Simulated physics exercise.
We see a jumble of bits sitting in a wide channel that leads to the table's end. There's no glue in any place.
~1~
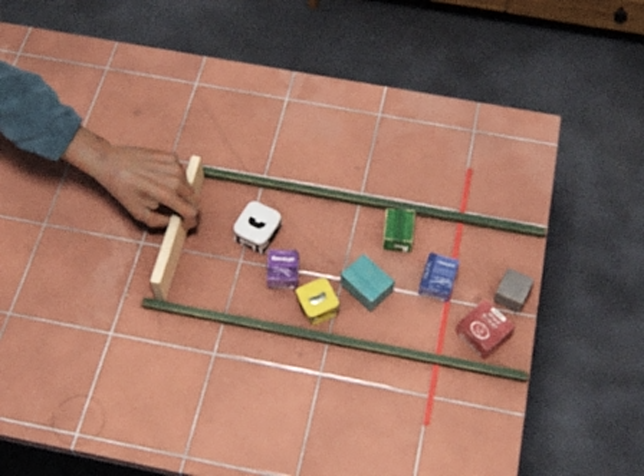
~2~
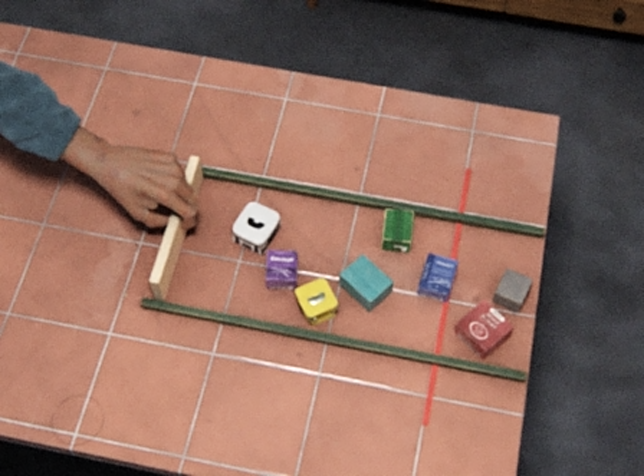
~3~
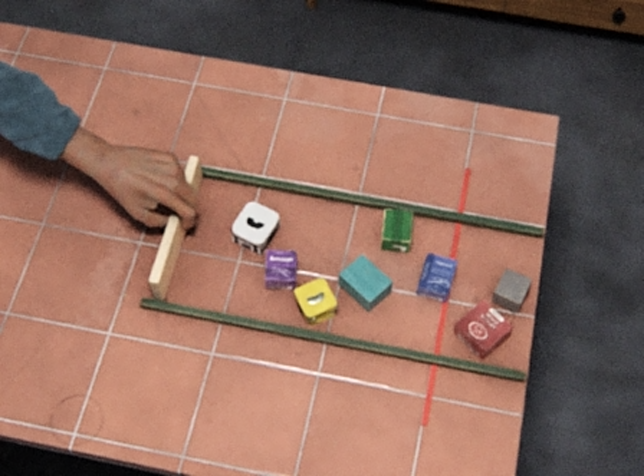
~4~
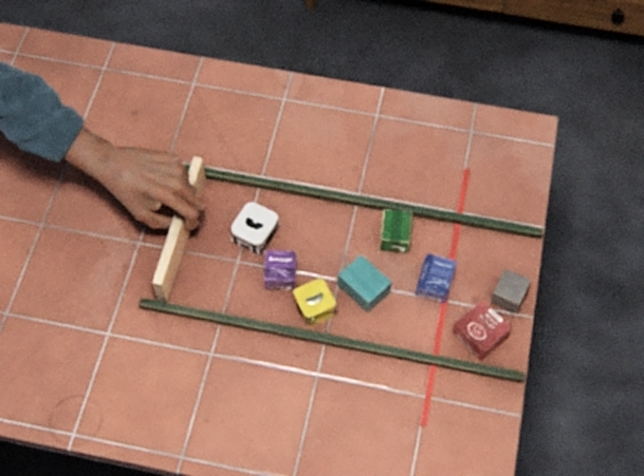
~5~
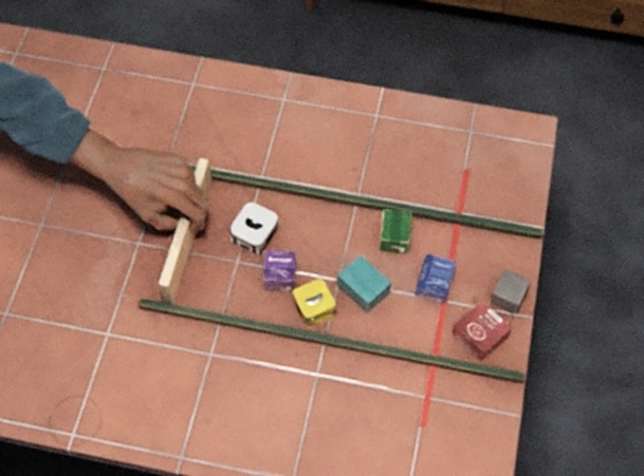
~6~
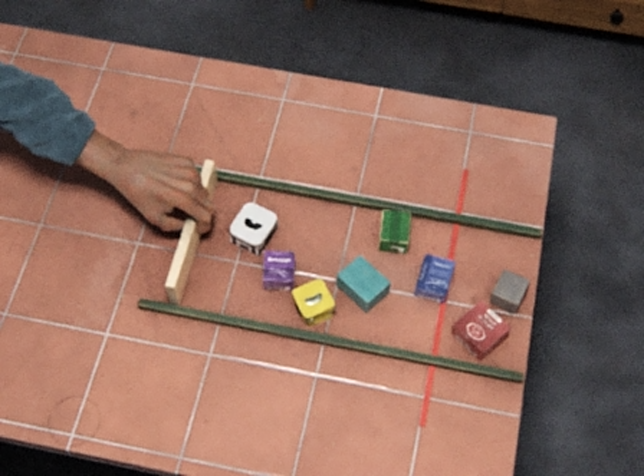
A hand slides a wooden board slightly right between two rails toward scattered small blocks.
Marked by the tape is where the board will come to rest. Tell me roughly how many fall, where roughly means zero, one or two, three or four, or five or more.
Roughly, one or two fall.
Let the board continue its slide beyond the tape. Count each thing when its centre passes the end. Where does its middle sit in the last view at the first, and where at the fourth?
I'd put the first at about (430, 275) and the next at about (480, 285).
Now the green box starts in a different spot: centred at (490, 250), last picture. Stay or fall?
Well, from there it is not lost.
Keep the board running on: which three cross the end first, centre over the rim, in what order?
Grey block, blue box, turquoise block.
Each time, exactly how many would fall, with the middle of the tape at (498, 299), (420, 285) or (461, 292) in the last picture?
In that order 5, 0 and 2.
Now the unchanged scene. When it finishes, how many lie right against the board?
At rest, 3 are in contact.
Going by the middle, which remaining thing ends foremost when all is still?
That would be the blue box.
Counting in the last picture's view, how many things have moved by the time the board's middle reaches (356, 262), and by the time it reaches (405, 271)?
Answer - first 6, then 8.
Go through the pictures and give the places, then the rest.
The first picture shows grey block (514, 290); red box (485, 330); blue box (439, 277); board (179, 228); tape (449, 288).
The second picture shows red box (484, 330); purple box (282, 270).
The third picture shows blue box (437, 278); white case (256, 228).
The fourth picture shows grey block (511, 291); turquoise block (364, 283).
The fifth picture shows red box (481, 331); yellow case (314, 303).
The sixth picture shows grey block (509, 292); red box (481, 331); blue box (435, 279); board (193, 232); tape (445, 289).
Early on, none off yet; grey block at rest near (509, 292); red box at rest near (481, 331); blue box at rest near (435, 279).
A while later, none off yet; grey block at rest near (509, 292); red box at rest near (481, 331); blue box travelled about its own width near (459, 272).
Finally, the number that fall off is one or two; lost, grey block.
